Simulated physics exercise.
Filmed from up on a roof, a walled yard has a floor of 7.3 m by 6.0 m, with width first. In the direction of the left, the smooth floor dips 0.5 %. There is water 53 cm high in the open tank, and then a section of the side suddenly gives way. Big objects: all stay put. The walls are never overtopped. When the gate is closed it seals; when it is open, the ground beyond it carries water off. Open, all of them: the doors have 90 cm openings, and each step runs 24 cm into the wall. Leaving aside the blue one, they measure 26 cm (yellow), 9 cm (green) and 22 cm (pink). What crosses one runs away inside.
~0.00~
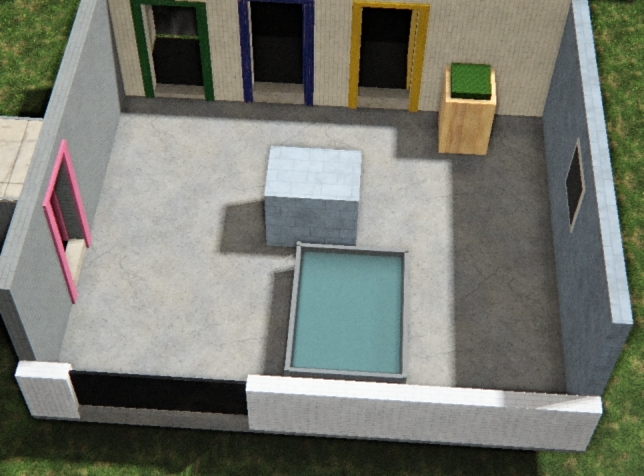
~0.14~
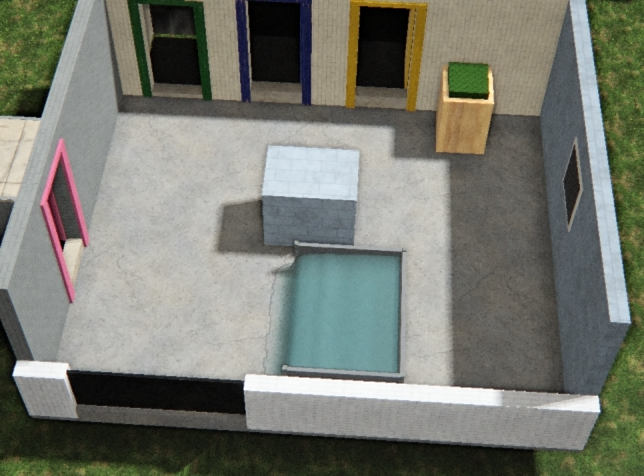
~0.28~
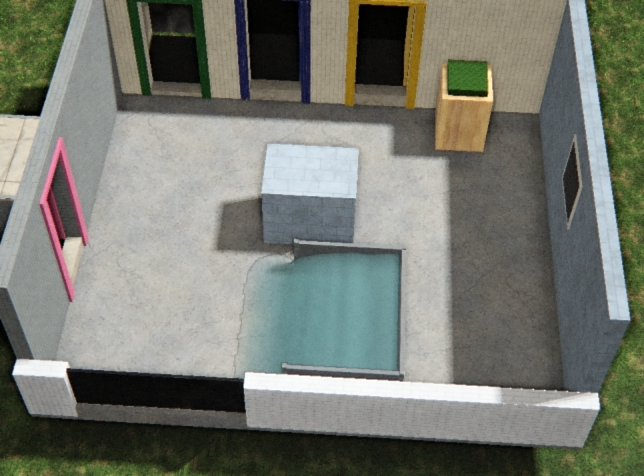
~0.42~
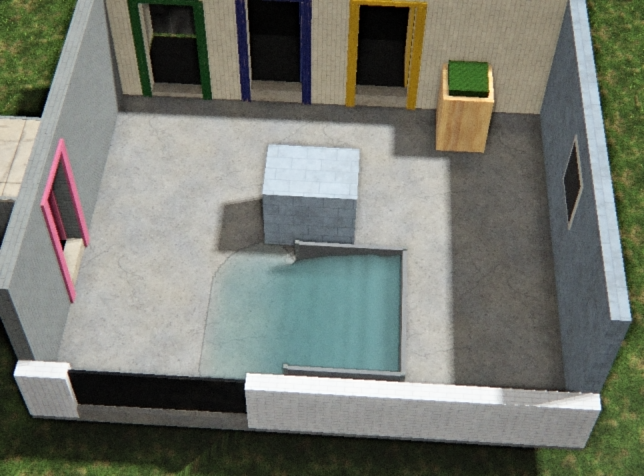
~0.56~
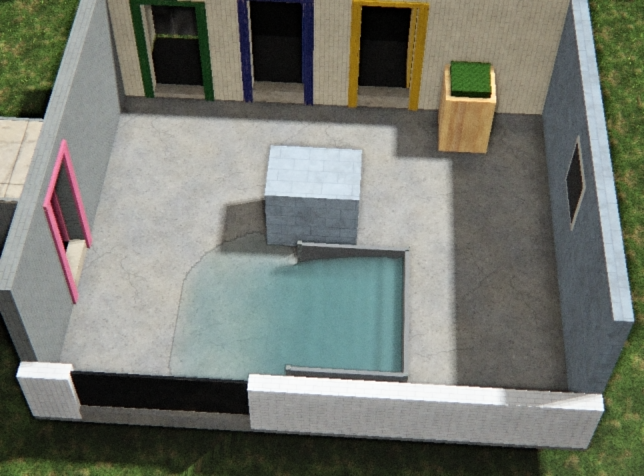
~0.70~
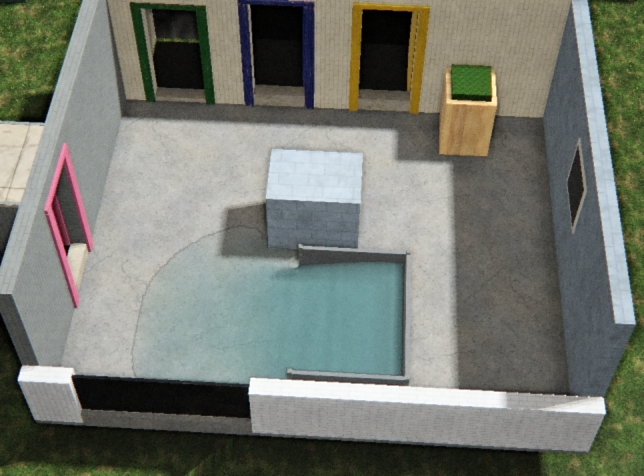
A shallow open tank of teal water sits near the front of a walled grey yard, seen from high above in a view that barely shifts. Behind it stands a pale blue-grey block, with green, blue and yellow doorways along the back wall, a grass-topped wooden box at right and a pink doorway at left. The tank's left side opens, and water pours out leftward, spreading in a thin, widening curve across the floor.
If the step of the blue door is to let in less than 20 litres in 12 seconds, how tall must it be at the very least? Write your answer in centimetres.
At the very least, close to 6.5 cm.
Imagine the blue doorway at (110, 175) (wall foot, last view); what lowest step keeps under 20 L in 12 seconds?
Minimum: About 7.5 cm.
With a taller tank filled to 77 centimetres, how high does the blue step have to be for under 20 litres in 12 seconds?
Step height: Approx. 10.0 cm.
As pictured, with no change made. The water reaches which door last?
Yellow, last of all.
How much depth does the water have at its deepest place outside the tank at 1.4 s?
Up to some 30 cm.
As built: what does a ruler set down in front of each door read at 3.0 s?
Centimetres: Yellow = 0, blue = 0, green = 0, pink = 21.
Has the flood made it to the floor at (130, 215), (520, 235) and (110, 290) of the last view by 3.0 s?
Listed order - soaked through, unwetted, soaked through.
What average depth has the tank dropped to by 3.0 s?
It averages near 9 cm.
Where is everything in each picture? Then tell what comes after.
The first frame shows still water, 53 cm deep, in the open tank at (349, 311); the blue door at (278, 60) is dry.
In the second frame, water pours out at (293, 319) and has run 0.2 m, to a hidden place; about 10 cm deep outside, 53 cm at the back.
In the third frame, the gap is at (293, 319), the front 0.7 m out at a hidden place; the back of the open tank holds 53 cm.
In the fourth frame, the front is at (206, 371), 1.2 m from the gap at (294, 321); 2.9 m2 of floor is wet, 49 cm left at the back.
In the fifth frame, the front is at (176, 367), 1.7 m from the gap at (297, 322); 4.3 m2 of floor is wet, 44 cm left at the back.
In the sixth frame, water pours out at (298, 326) and has run 2.3 m, to (139, 351); about 6 cm deep outside, 45 cm at the back; the blue door at (278, 63), 4.7 m from the gap, is still 3.0 m from the nearest water.
After 1.4 s water covers 30 % of the floor, deepest (30 cm) near (56, 386); it has not reached the blue door.
After 3.0 s water covers 35 % of the floor, deepest (26 cm) near (54, 397); it has not reached the blue door.
After 12.0 s water covers 95 % of the floor, deepest (6 cm) near (72, 323); 5 cm at the blue door, 0 litres in over its 26 cm step.
At the blue door as built, the water arrived by 4.2 s and peaked near 11 cm at 5.8 s.
With a step of 5.5 cm, 30 litres would have come in within the 12 s; with 7.5 cm, 12 litres. So under 20 litres takes about 6.5 cm.
